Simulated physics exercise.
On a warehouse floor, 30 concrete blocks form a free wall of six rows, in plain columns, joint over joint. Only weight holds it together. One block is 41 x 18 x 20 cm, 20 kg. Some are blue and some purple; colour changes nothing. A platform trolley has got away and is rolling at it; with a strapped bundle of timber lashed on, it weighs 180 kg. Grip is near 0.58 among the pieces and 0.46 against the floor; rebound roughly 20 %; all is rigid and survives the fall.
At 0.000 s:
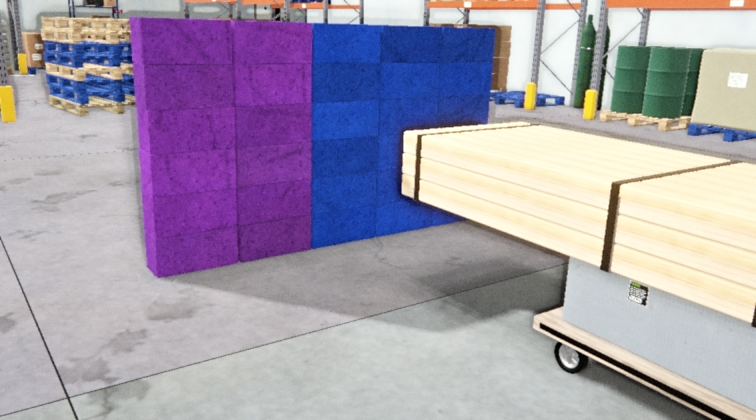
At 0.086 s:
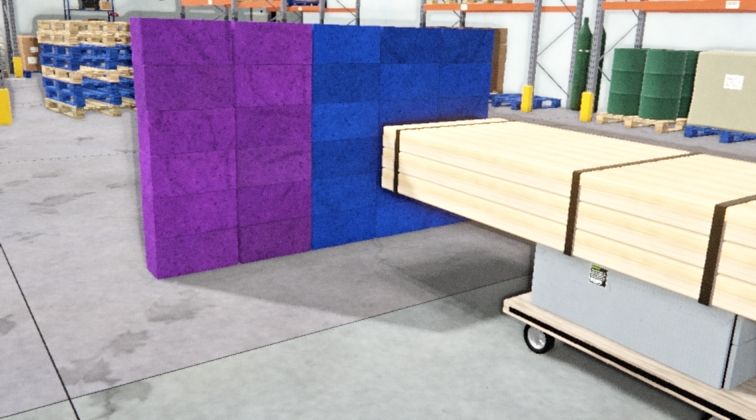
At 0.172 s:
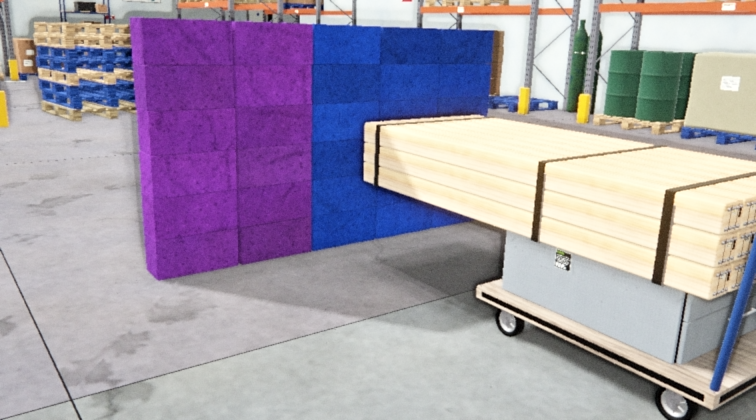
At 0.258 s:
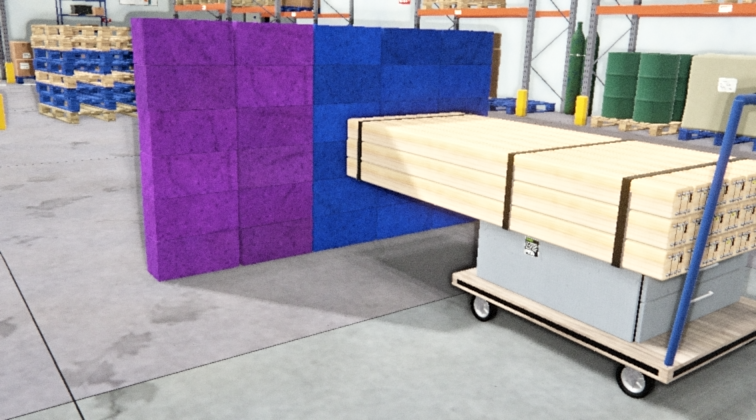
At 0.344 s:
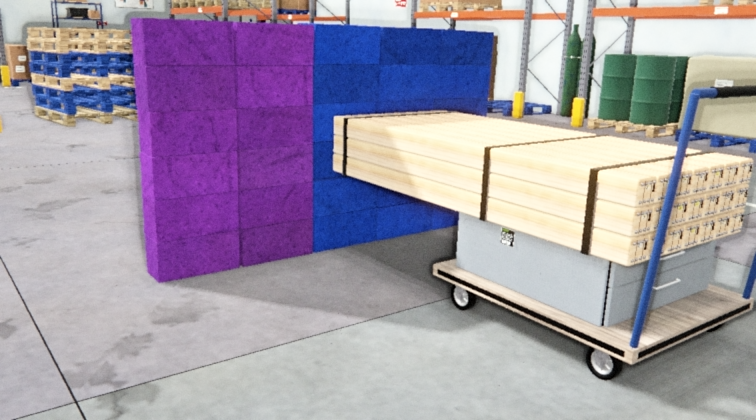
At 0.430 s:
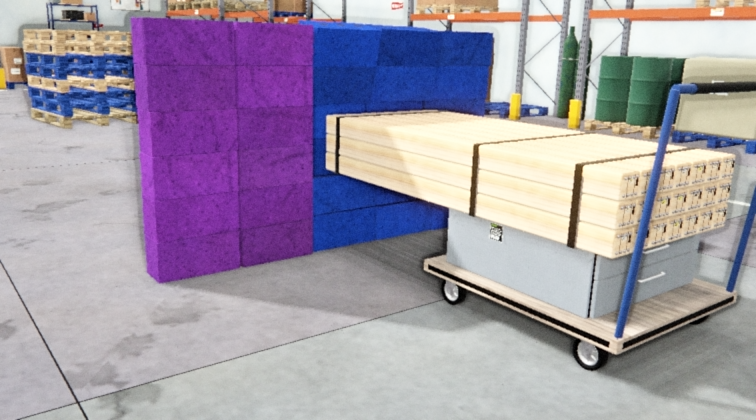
To begin with, a wall of purple and blue blocks stands on a warehouse floor while a platform trolley, carrying strapped timber on a grey box, rolls leftward toward its blue part. The timber closes the gap and pushes into the wall, and some of the blue blocks shift and lean slightly.
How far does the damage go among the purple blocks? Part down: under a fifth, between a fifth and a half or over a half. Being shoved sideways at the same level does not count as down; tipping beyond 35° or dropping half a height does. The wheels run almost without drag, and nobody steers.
It comes to under a fifth.
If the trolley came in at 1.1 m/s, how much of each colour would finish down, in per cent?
In that case blue 60, purple 0 per cent.
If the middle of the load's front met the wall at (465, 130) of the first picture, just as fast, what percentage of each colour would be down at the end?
In that case blue 70, purple 0 per cent.
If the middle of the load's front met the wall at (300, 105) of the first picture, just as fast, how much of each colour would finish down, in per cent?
Then blue 30, purple 80 per cent.
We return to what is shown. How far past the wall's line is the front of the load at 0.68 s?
Roughly 20 cm.
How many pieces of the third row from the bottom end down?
3 of them.
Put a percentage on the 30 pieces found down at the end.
Near 55 per cent.
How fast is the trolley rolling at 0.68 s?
About 0.3 m/s.
Around 0.68 s, load 22 cm past the wall's line, still rolling; none of the 12 purple blocks down (6 of 30 in all colours); top purple block unmoved; top blue block tipped 73°, 25 cm lower.
Around 1.20 s, load 30 cm past the wall's line, still rolling; none of the 12 purple blocks down (12 of 30 in all colours); top purple block unmoved; top blue block on its side.
Finally (2.3 s), load 35 cm past the wall's line, stopped; none of the 12 purple blocks down (16 of 30 in all colours); top purple block unmoved; top blue block on its side. That is 0 per cent. Seen by the last camera, middles, top purple block near (268, 44), top blue block near (334, 96).
